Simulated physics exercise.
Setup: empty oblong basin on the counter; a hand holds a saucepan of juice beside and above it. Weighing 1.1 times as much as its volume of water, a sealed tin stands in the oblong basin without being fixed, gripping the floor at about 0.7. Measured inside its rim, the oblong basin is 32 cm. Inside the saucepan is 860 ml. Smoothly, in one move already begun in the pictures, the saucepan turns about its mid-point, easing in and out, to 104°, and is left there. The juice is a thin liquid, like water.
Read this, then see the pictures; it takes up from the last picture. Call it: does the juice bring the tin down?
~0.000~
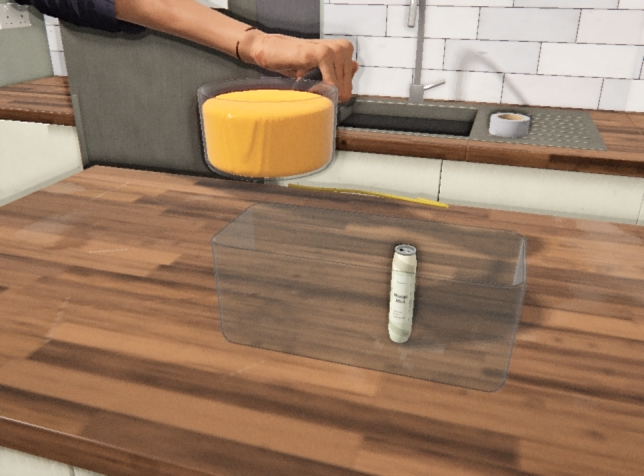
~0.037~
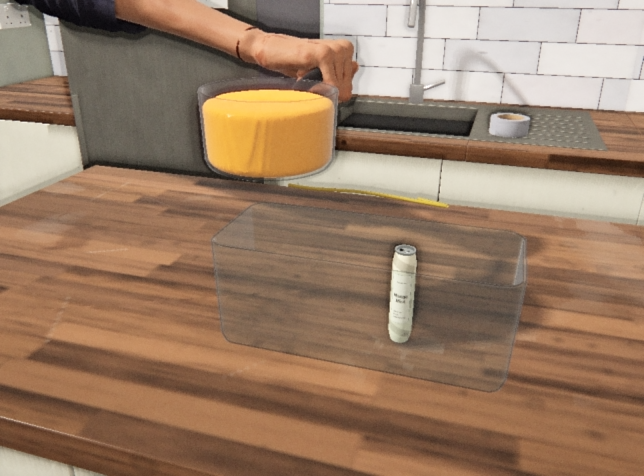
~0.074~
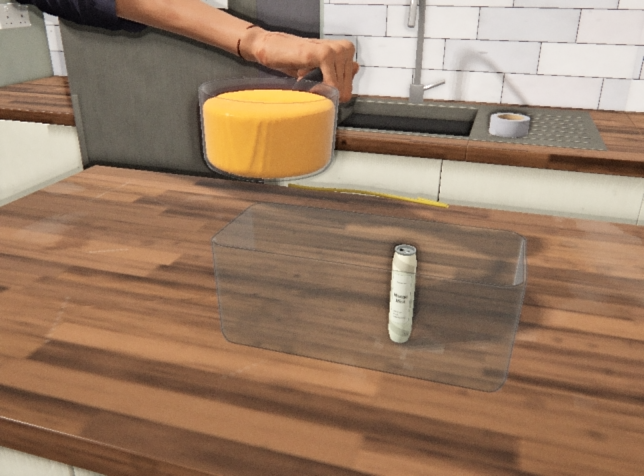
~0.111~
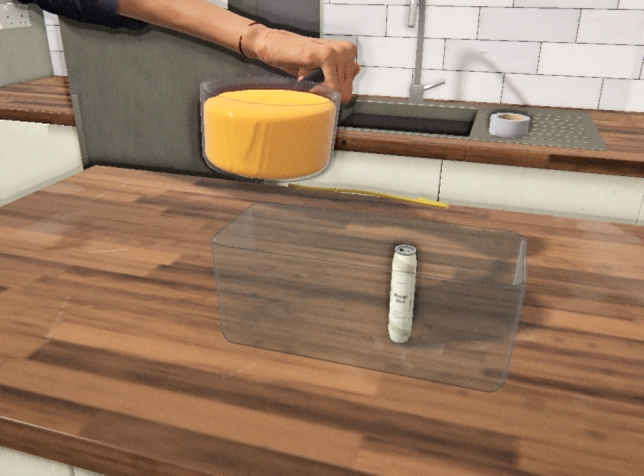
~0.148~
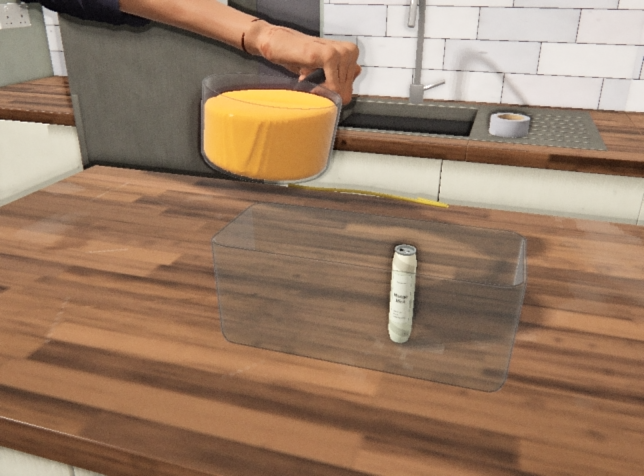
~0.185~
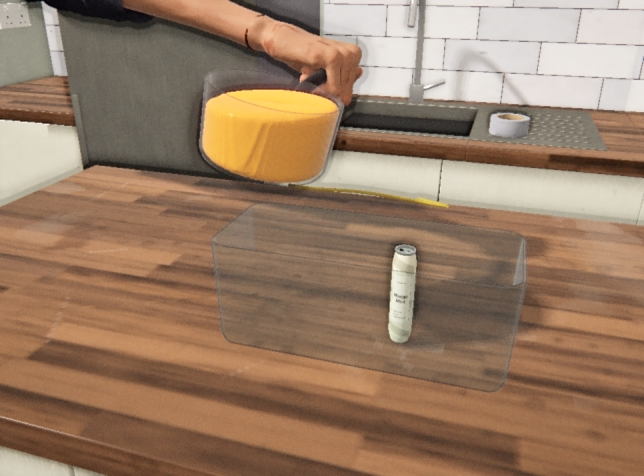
Call: Brought down.
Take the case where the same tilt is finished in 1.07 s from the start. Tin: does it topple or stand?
Well, the tin simply tips.
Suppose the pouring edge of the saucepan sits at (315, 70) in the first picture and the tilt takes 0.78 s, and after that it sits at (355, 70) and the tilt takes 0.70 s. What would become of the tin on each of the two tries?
In the first try it comes down; in the second it comes down.
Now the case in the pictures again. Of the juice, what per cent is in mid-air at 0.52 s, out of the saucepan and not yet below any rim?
Some 32 % is the figure.
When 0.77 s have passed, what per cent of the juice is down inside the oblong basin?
Reading: Approx. 84 %.
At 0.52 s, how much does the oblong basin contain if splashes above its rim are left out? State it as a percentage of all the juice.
Fraction in basin: Approx. 14%.
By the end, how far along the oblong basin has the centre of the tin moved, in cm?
Roughly 5.5 cm.
By 0.52 s the tilt is 75° and 54 per cent is still to pour; the tin stands where it began.
By 0.77 s the tilt is 103° and 10 per cent is still to pour; the tin leans 33°.
By 1.03 s the tilt is 104° and 1 per cent is still to pour; the tin lies on its side.
By 1.31 s the tilt is 104° and 0 per cent is still to pour; the tin lies on its side.
At rest the tin lies on its side.
